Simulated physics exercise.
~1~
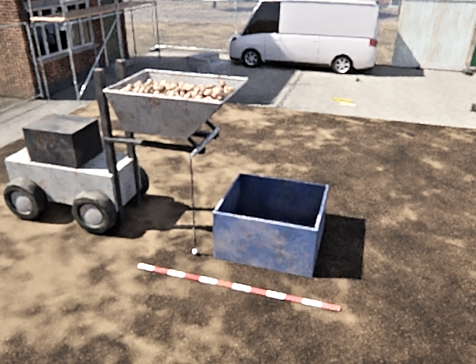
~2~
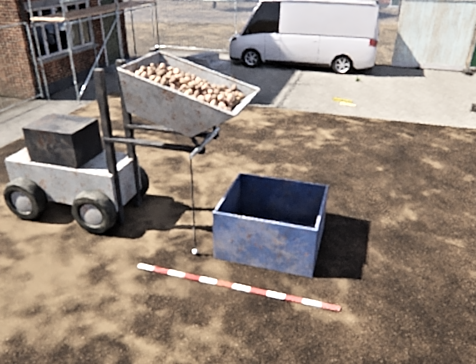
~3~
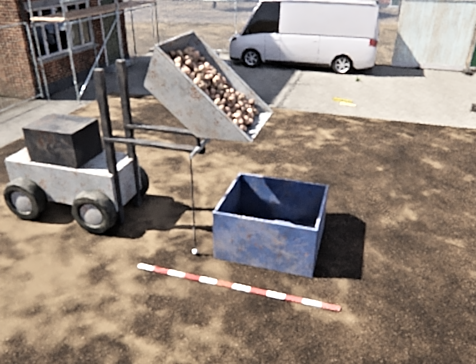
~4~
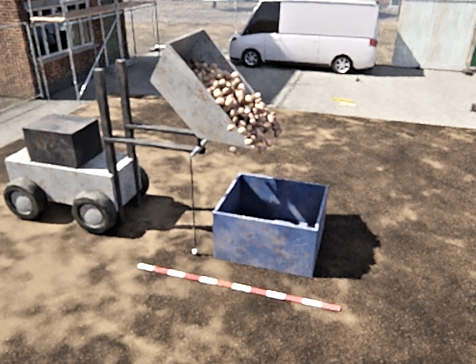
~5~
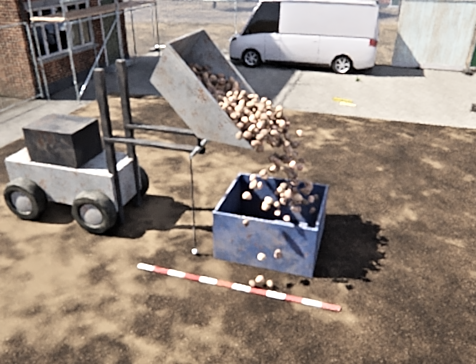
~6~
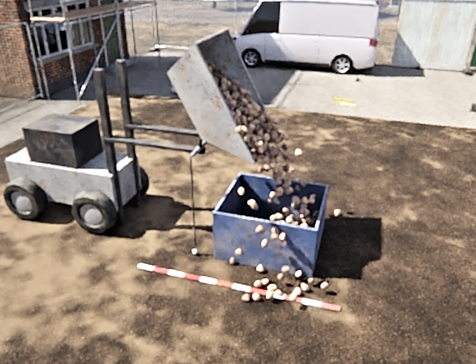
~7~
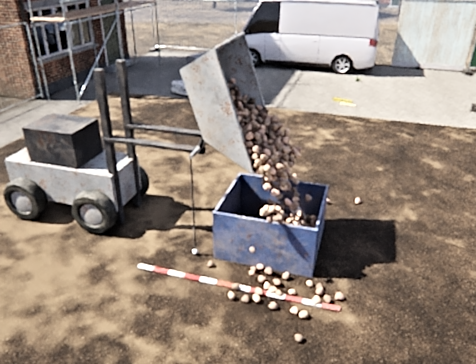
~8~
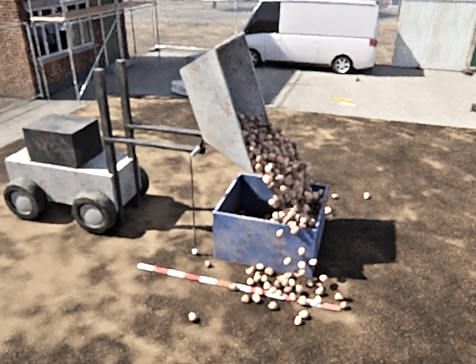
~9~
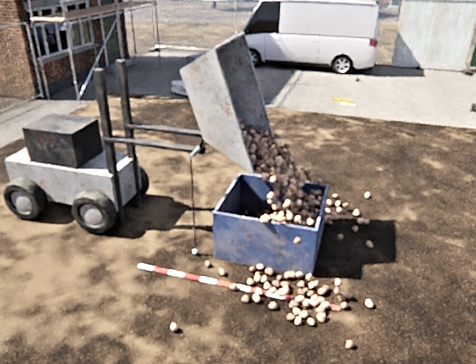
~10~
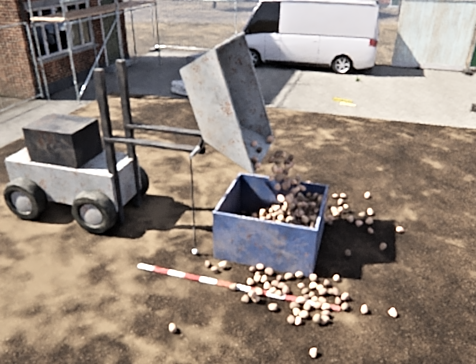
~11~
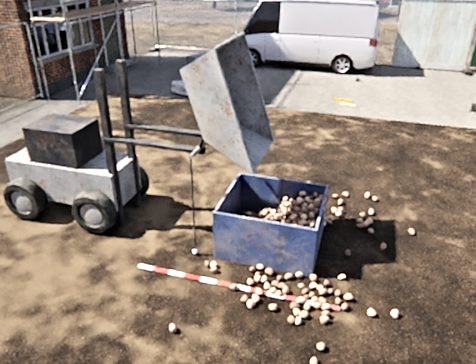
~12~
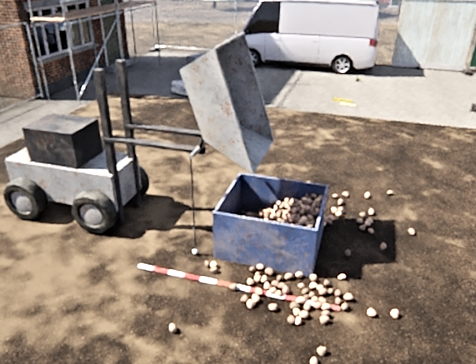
On a sunlit dirt yard beside a paved strip with a parked white van, a small fork truck holds up a grey skip full of rounded stones, with an open blue bin in front. The skip tips forward to the right, and the stones slide toward its lower edge. It pauses at a slant while they begin pouring into the bin, some dropping in front of it. Then it tips steeper and the stream thickens, scattering more over the striped staff and beyond the bin. Finally the skip hangs empty, with most stones in the bin and the rest strewn around it.
